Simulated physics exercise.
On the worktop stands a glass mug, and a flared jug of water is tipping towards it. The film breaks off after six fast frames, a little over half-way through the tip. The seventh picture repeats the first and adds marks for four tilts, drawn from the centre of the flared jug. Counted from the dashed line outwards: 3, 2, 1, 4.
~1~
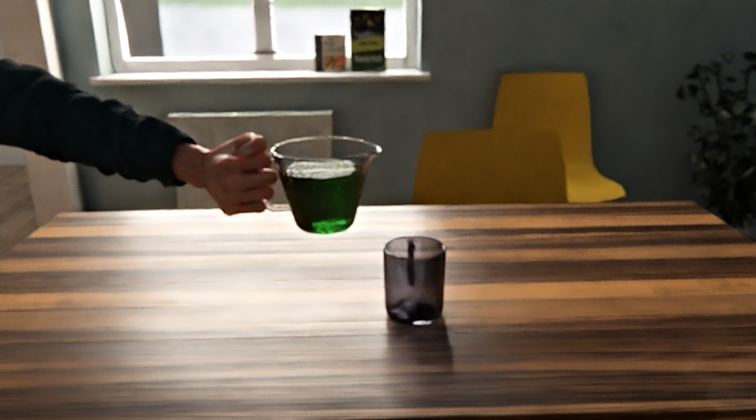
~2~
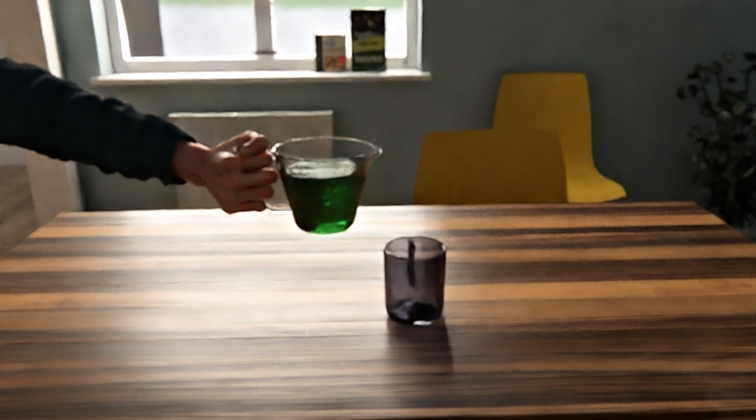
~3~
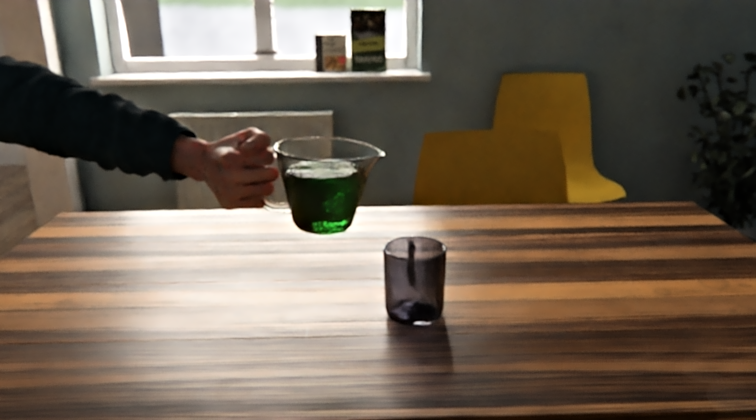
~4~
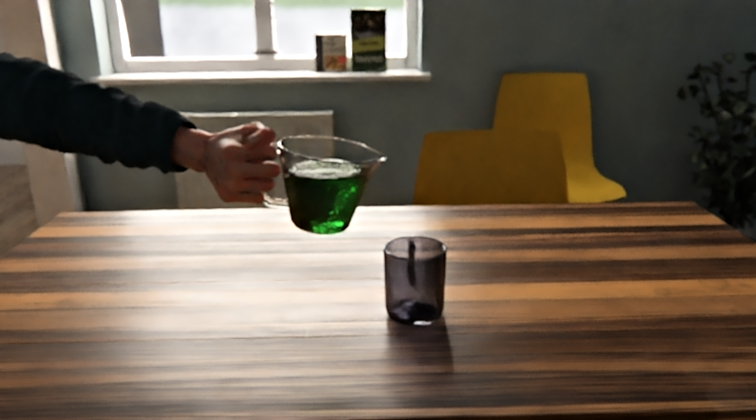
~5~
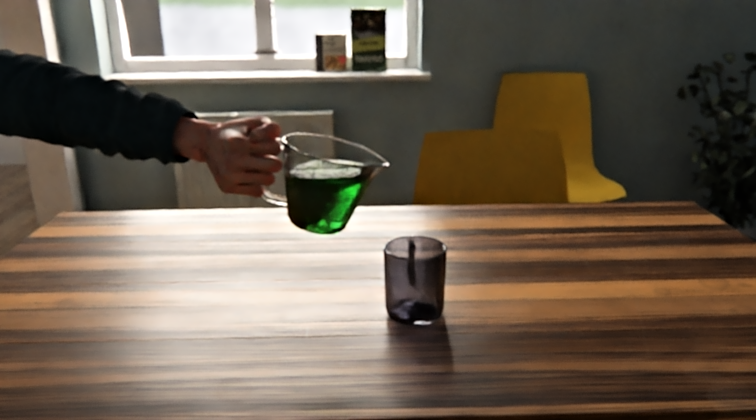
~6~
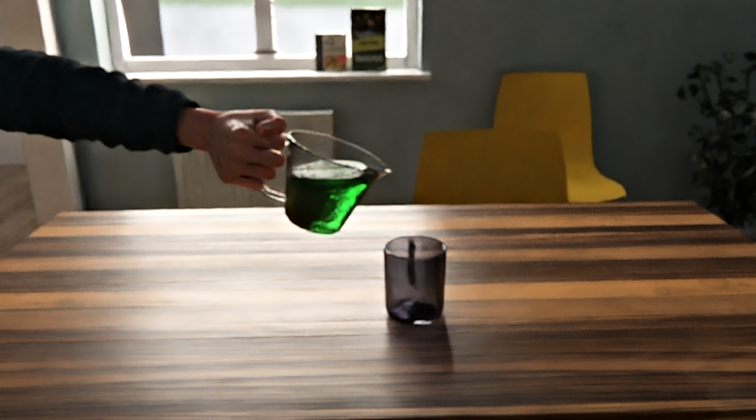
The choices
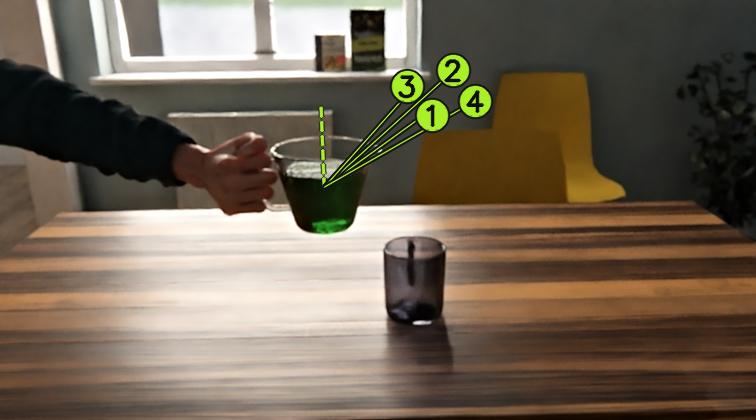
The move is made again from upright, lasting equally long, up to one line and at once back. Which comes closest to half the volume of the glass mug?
Line 1.
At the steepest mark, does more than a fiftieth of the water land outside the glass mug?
No, it does not.
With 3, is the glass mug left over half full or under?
Under half.
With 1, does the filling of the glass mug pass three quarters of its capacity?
No, less.
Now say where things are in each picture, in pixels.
In the first picture, upright, lip at (380, 150); rim of the glass mug round (415, 247); nothing has left yet.
In the second picture, upright, lip at (381, 151); nothing has left yet.
In the third picture, tipped about 4°, lip at (383, 154); nothing has left yet.
In the fourth picture, tipped about 9°, lip at (385, 159); nothing has left yet.
In the fifth picture, tipped about 14°, lip at (388, 164); nothing has left yet.
In the sixth picture, tipped about 20°, lip at (390, 171); nothing has left yet.
On the marked copy, 1 at (415, 121); 2 at (441, 81); 3 at (399, 103); 4 at (460, 109).
Choosing 1, the glass mug ends with about 52 % of what it can hold.
Choosing 2, the glass mug ends with about 39 % of what it can hold.
Choosing 3, the glass mug ends with about 26 % of what it can hold.
Choosing 4, the glass mug ends with about 66 % of what it can hold.
